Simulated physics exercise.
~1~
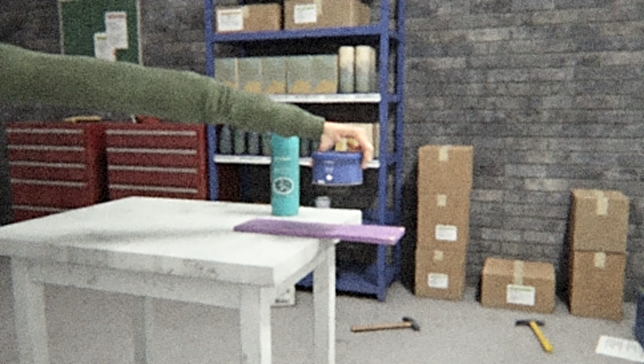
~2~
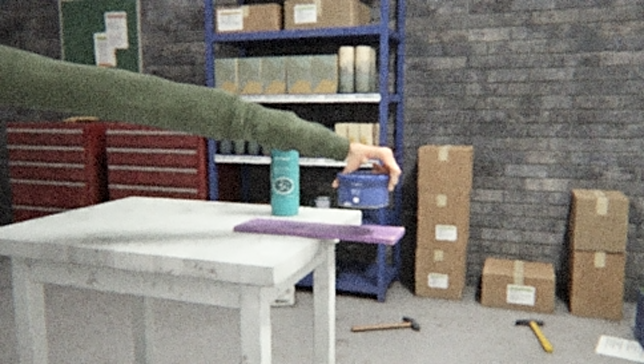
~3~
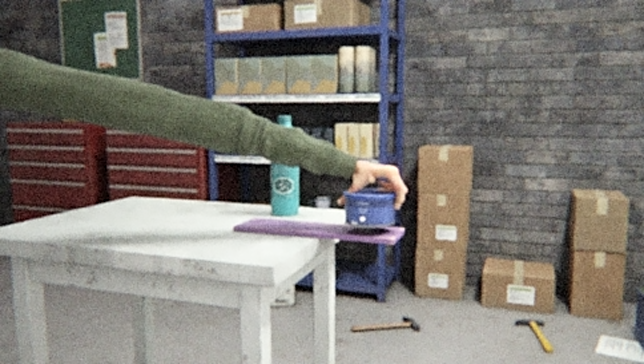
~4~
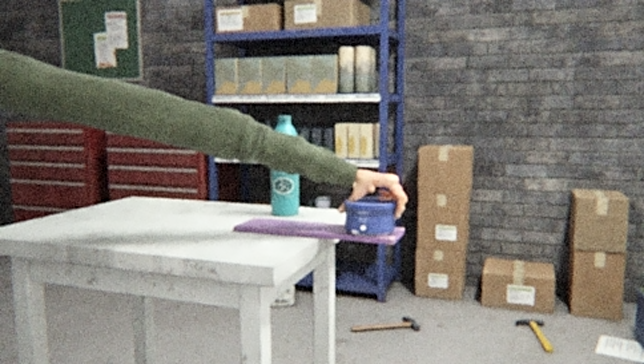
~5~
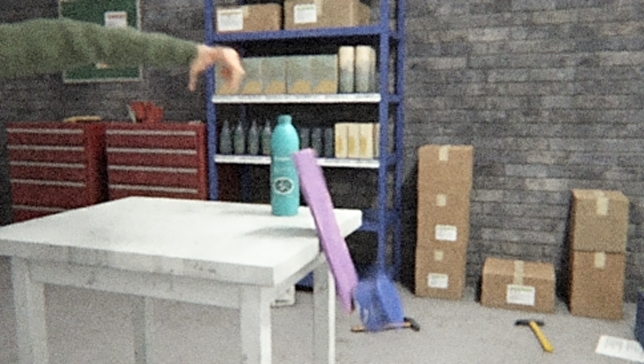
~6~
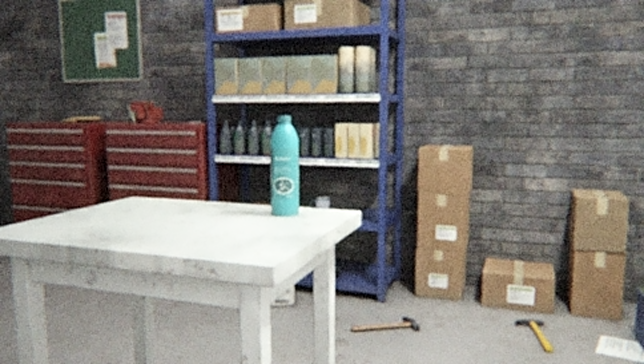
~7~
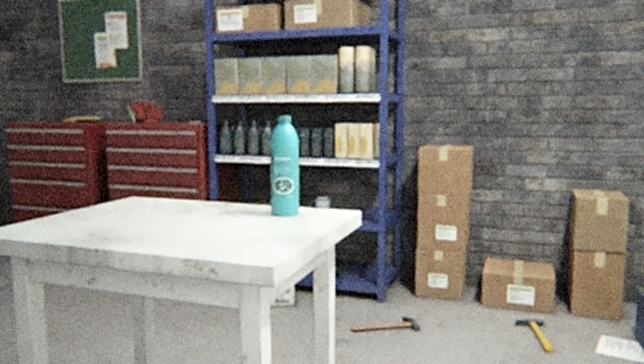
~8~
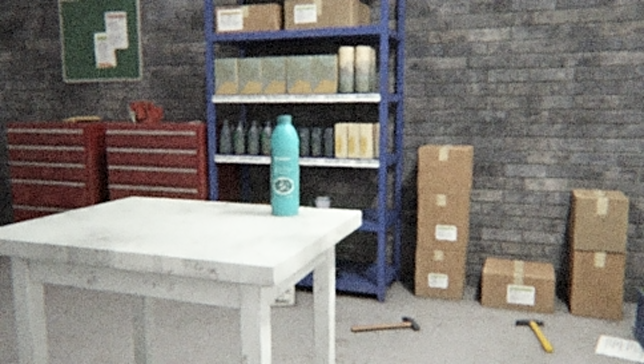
A purple board tips off the table after a hand releases a blue tub on it.
